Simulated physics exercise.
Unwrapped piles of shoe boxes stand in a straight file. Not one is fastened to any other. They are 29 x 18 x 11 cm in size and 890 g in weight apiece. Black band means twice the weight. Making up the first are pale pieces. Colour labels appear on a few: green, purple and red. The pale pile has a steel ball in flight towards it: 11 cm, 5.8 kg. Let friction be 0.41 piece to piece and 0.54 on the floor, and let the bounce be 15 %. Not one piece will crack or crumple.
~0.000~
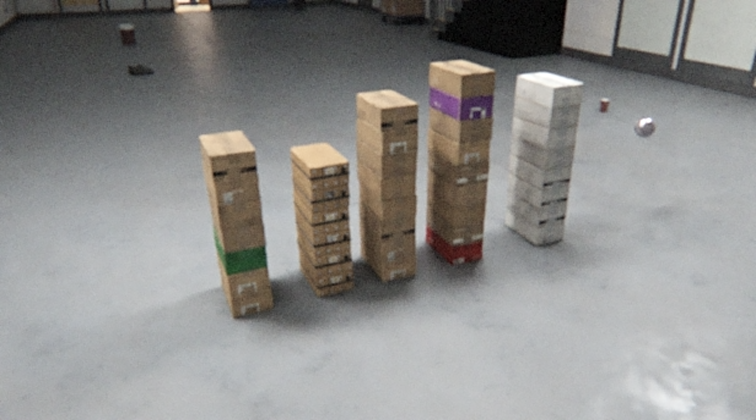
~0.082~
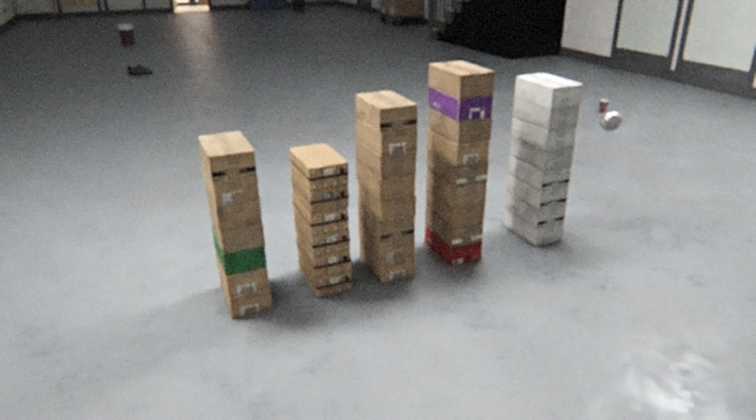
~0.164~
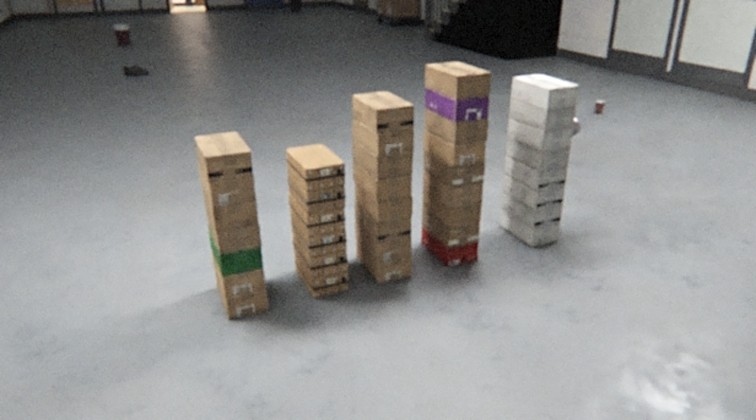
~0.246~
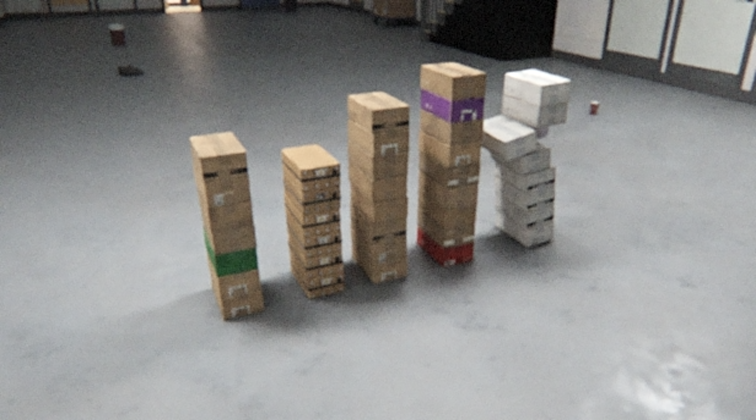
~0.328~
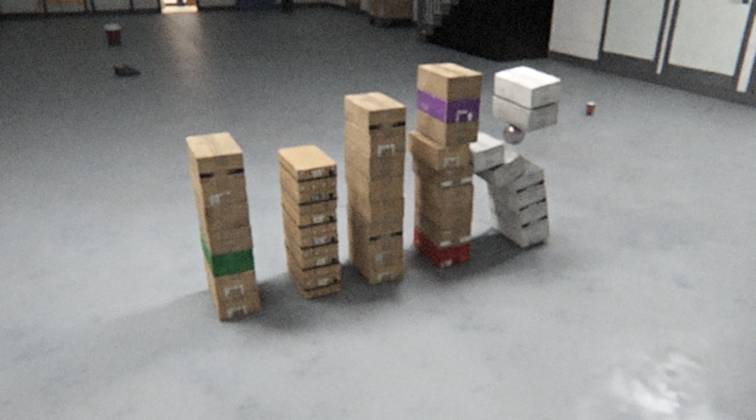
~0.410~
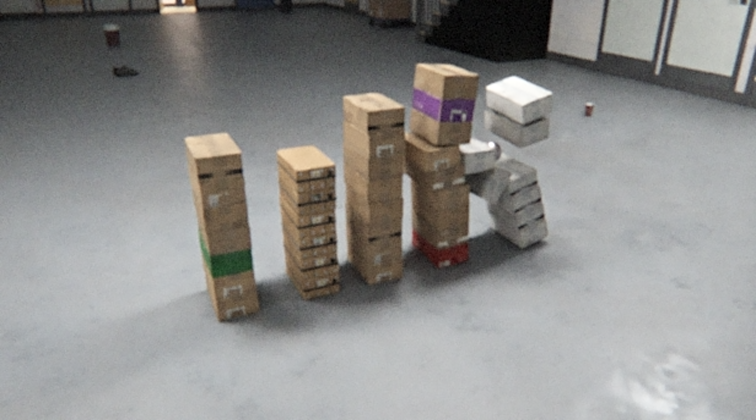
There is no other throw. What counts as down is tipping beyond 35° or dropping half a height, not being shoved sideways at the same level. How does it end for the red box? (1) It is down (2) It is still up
Answer: 2.
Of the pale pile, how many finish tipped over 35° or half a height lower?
8 pieces.
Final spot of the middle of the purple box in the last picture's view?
Roughly at (419, 186).
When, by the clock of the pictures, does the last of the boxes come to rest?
Settling time: Near 3.0 s.
Around 0.60 s, 4 of the pale pile down; none of the 30 other boxes down, 12 disturbed; red box tipped 5°; purple box tipped 29°.
Around 0.94 s, 8 of the pale pile down; 8 of the 30 other boxes down; red box unmoved; purple box tipped 61°, 26 cm lower.
Around 1.70 s, 8 of the pale pile down; 15 of the 30 other boxes down; red box unmoved; purple box tipped 36°, 38 cm lower.
Around 2.12 s, 8 of the pale pile down; 28 of the 30 other boxes down; red box unmoved; green box tipped 74°, 17 cm lower.
Finally (3.1 s), 8 of the pale pile down; 28 of the 30 other boxes down; red box unmoved; green box on its side; purple box tipped 36°, 38 cm lower. Seen by the last camera, middles, red box near (438, 244), green box near (133, 304).
